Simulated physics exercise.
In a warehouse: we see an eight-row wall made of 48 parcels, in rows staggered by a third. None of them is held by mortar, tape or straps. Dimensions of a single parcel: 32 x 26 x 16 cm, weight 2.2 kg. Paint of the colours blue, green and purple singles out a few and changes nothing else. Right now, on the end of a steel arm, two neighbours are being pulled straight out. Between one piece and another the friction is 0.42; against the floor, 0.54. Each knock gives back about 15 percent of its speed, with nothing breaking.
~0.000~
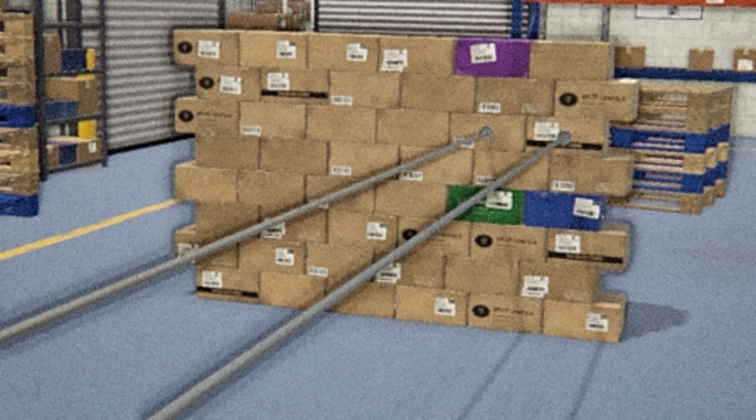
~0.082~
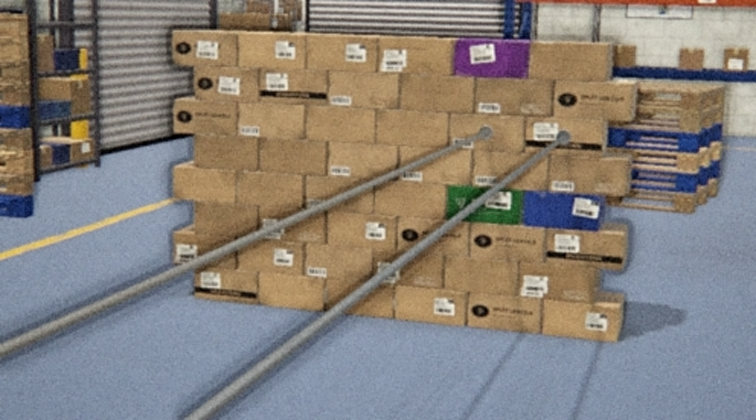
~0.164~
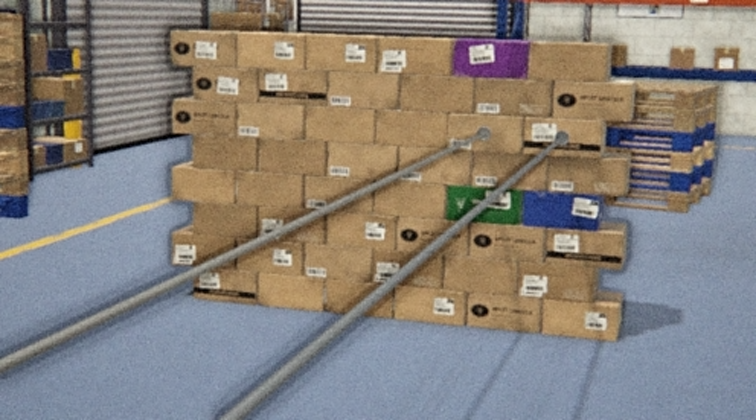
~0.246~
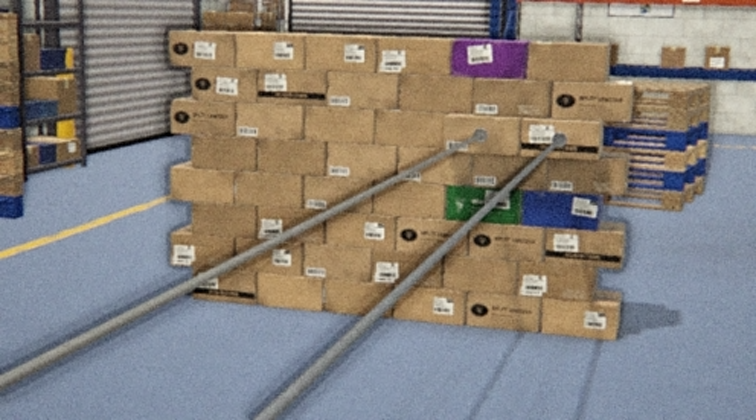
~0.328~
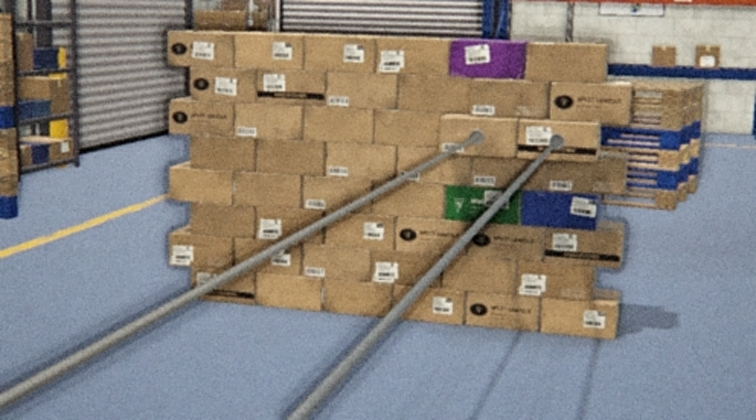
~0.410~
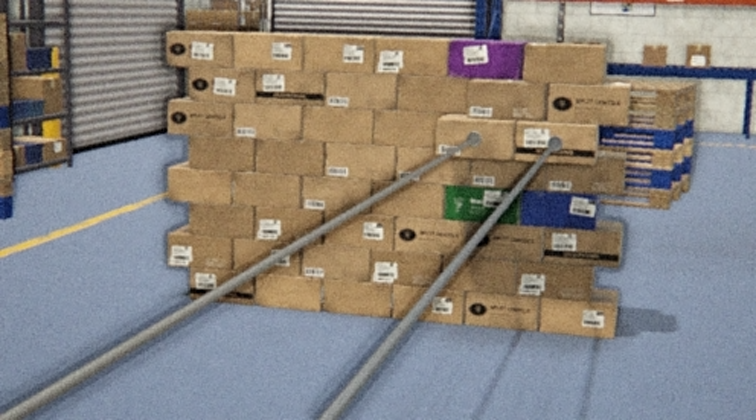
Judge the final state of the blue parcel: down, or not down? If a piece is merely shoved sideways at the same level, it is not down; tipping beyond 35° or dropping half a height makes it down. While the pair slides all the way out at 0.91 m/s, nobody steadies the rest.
Not down.
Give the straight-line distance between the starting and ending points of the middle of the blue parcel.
About 0 cm from where it started.
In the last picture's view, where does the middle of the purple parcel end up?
In the final picture its centre lies roughly at (486, 356).
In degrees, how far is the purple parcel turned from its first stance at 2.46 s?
Some 90 degrees.
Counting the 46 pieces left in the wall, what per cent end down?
About 10% of them.
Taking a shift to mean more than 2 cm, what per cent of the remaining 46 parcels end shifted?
The shifted ones make up 10 per cent.
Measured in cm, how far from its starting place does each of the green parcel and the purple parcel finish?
For green it's 0 cm, and for purple it's 145 cm.
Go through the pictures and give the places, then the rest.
In the first picture (pixels give the middle of a visible side; the camera moves round a little), pulled parcel (587, 130) not yet moving; blue parcel (562, 211); green parcel (484, 205); purple parcel (491, 59); none of the others has stirred.
In the second picture, pulled parcel (586, 130) not yet moving; blue parcel (561, 211).
In the third picture, pulled parcel (584, 131) 32 mm out; blue parcel (561, 211); movement in 2 of them.
In the fourth picture, pulled parcel (582, 133) 11 cm out; blue parcel (560, 211); movement in 3 of them.
In the fifth picture, pulled parcel (580, 134) 18 cm out; blue parcel (559, 210); purple parcel (485, 60) 23 mm from its place; movement in 4 of them.
In the sixth picture, pulled parcel (578, 136) 25 cm out; blue parcel (558, 210); purple parcel (483, 60) 39 mm from its place; green parcel (482, 205); movement in 4 of them.
After 0.56 s, none of the 46 other parcels down, 4 disturbed; blue parcel unmoved; purple parcel 6 cm from its place.
After 0.86 s, 1 of the 46 other parcels down; blue parcel unmoved; purple parcel 57° from how it stood, 13 cm lower.
After 2.46 s, 1 of the 46 other parcels down; blue parcel unmoved; purple parcel on its side.
After 3.16 s, 4 of the 46 other parcels down; blue parcel unmoved; purple parcel on its side.
In the end (3.8 s), 4 of the 46 other parcels down; blue parcel unmoved; purple parcel on its side; green parcel unmoved. From the last view, middles, blue parcel near (562, 205), purple parcel near (486, 356).
